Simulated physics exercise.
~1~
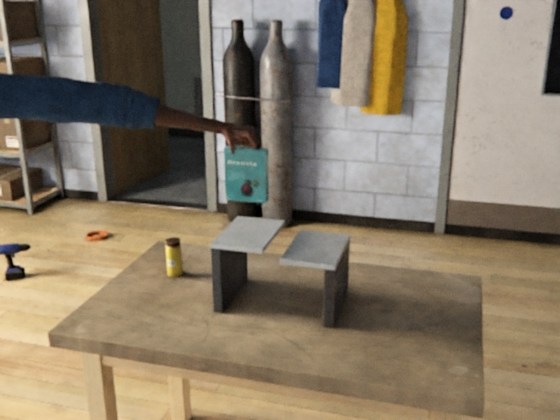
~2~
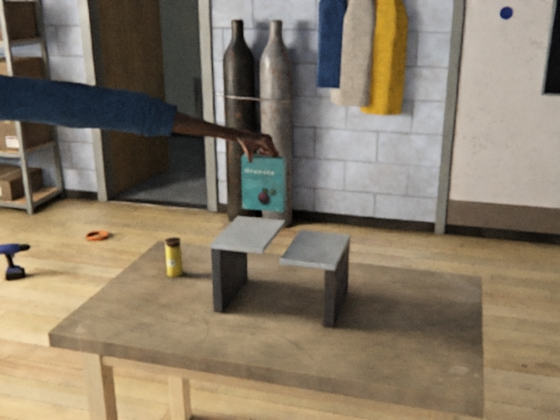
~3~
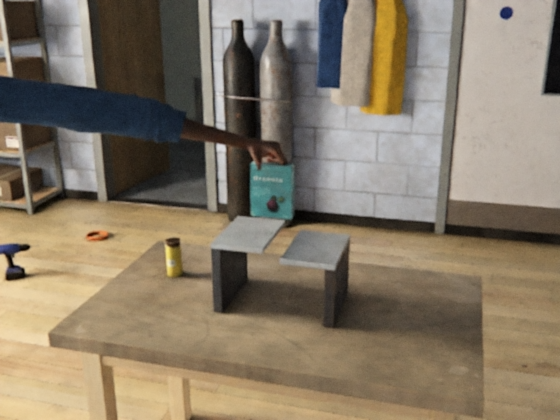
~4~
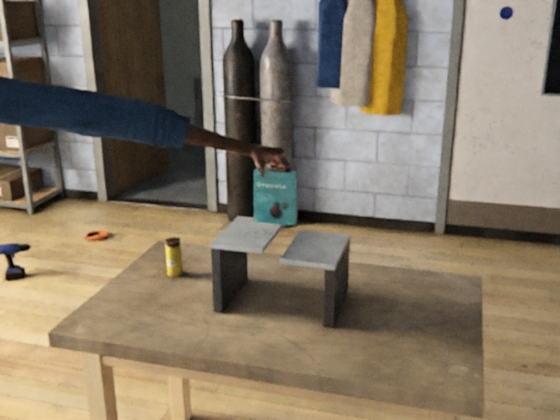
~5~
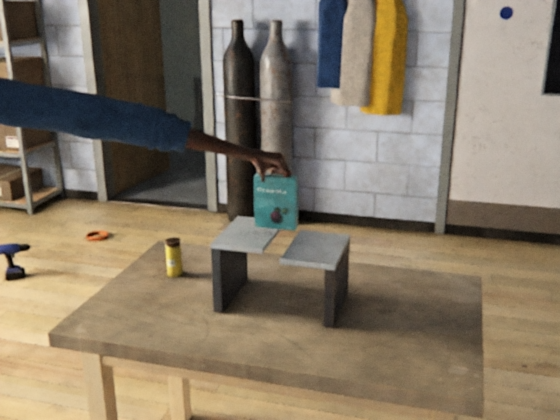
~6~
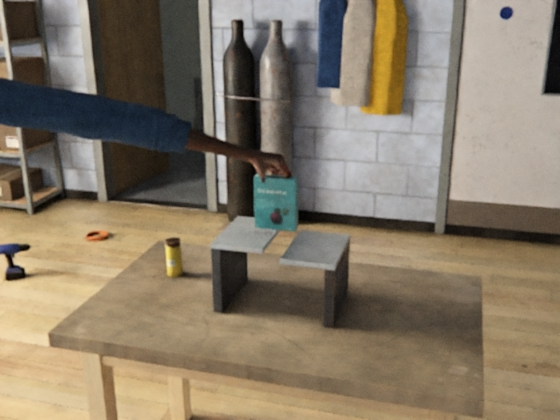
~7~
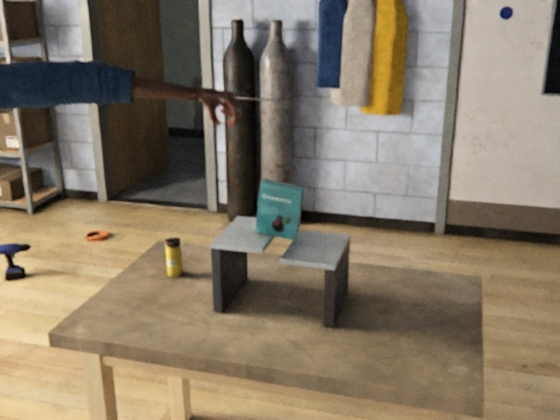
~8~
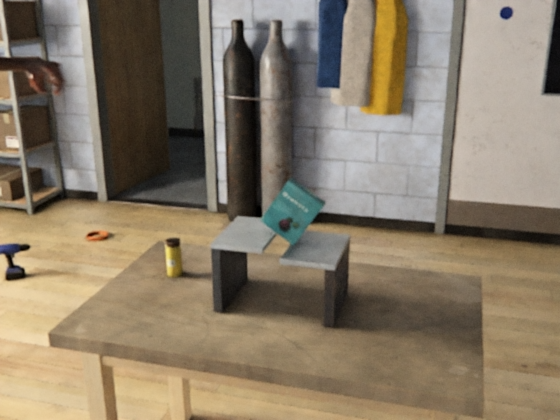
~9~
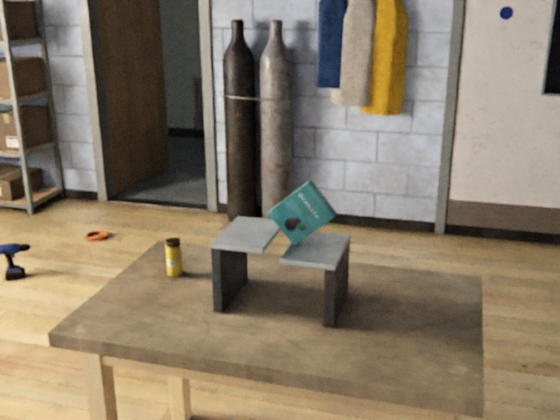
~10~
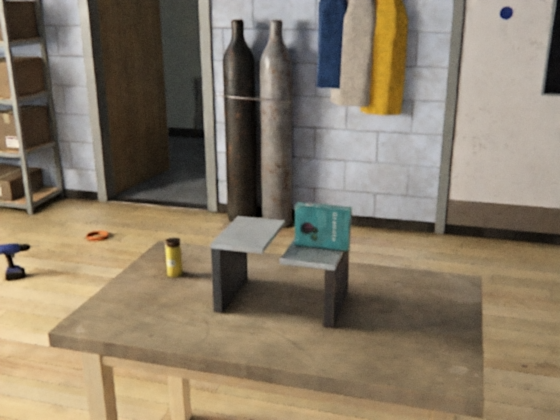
In the video, a hand lowers an upright turquoise packet over the gap between two gray supports on a table beside a yellow shaker, then releases it and withdraws. The packet tips rightward and ends on its side, caught atop the right support, while the shaker stays put.
